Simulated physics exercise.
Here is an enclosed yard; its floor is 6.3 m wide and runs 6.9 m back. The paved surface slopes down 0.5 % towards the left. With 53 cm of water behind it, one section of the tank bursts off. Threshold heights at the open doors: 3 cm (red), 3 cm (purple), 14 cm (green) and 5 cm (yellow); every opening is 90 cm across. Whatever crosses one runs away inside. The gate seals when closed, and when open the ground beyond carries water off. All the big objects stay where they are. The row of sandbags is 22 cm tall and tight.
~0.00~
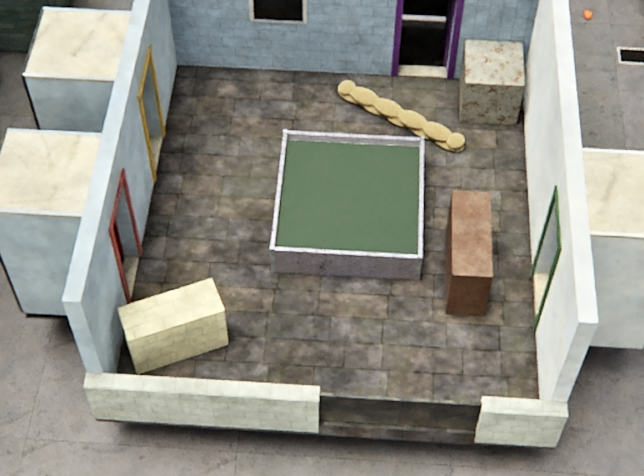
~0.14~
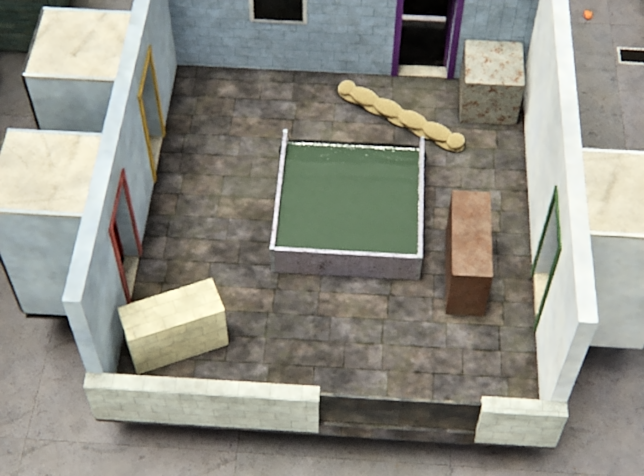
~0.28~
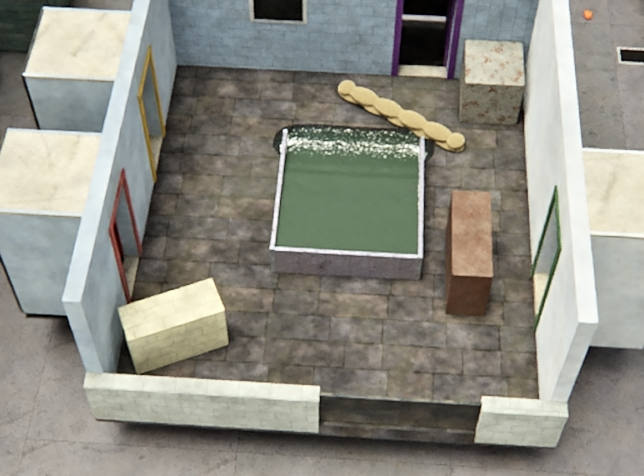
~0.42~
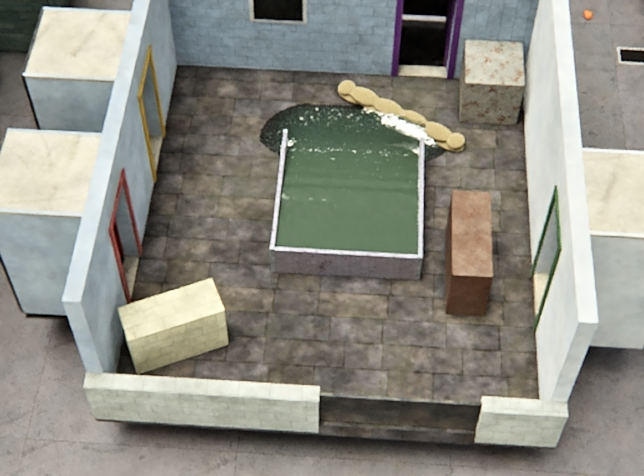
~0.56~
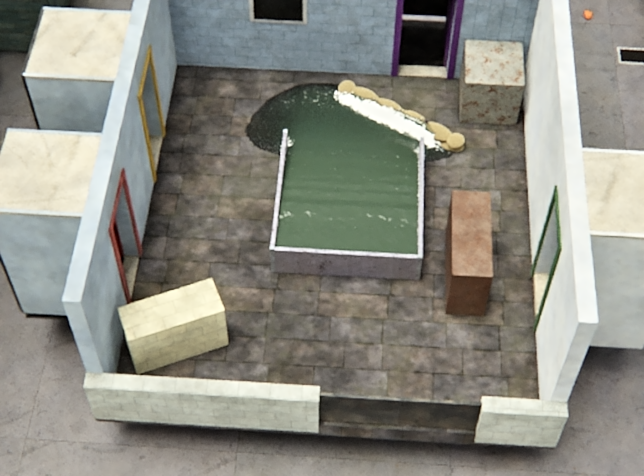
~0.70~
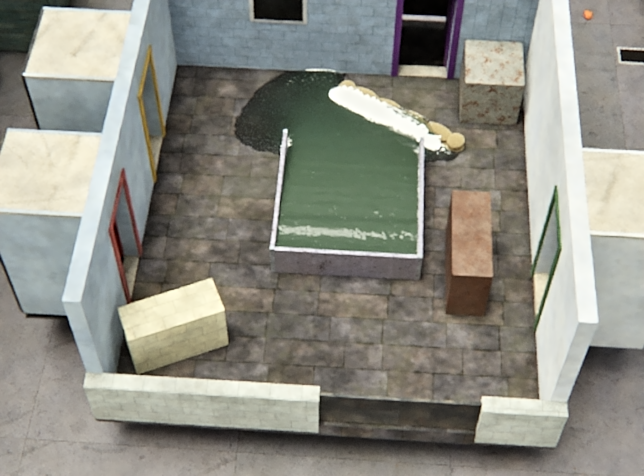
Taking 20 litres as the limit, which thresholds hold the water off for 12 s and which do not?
Within that time: At the red door it passes the limit; at the purple door it goes over the limit; at the green door it keeps below the limit; at the yellow door it goes over the limit.
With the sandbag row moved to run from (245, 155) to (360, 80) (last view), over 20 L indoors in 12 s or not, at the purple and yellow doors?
Then: Purple above, yellow under.
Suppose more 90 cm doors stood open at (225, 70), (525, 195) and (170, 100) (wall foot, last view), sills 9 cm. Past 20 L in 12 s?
In that order: Over, not over, above.
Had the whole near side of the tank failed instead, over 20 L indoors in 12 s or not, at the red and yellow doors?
Then: Red above, yellow under.
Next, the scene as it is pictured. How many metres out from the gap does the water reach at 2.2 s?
About 4.0 m.
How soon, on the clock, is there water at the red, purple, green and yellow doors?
Arrival: Red 3.4 s, purple 1.4 s, green 3.0 s, yellow 2.4 s.
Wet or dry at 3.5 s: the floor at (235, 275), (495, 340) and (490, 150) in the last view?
In turn: Dry, not reached, under water.
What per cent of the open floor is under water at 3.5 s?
About 50 per cent.
After 1.4 s water covers 20 % of the floor and is deepest (38 cm) near (380, 120); red door not reached, purple door not reached, green door not reached, yellow door not reached.
After 2.2 s water covers 35 % of the floor and is deepest (48 cm) near (178, 67); red door not reached, purple door 11 cm at the sill, 10 L in, green door not reached, yellow door not reached.
After 3.5 s water covers 50 % of the floor and is deepest (36 cm) near (185, 81); red door 2 cm at the sill, 0 L in, purple door 10 cm at the sill, 48 L in, green door 4 cm at the sill, 0 L in, yellow door 12 cm at the sill, 4 L in.
After 7.0 s water covers 90 % of the floor and is deepest (16 cm) near (133, 296); red door 8 cm at the sill, 22 L in, purple door 8 cm at the sill, 115 L in, green door 5 cm at the sill, 0 L in, yellow door 9 cm at the sill, 74 L in.
After 12.0 s water covers 95 % of the floor and is deepest (10 cm) near (499, 336); red door 8 cm at the sill, 155 L in, purple door 6 cm at the sill, 164 L in, green door 9 cm at the sill, 0 L in, yellow door 8 cm at the sill, 104 L in.
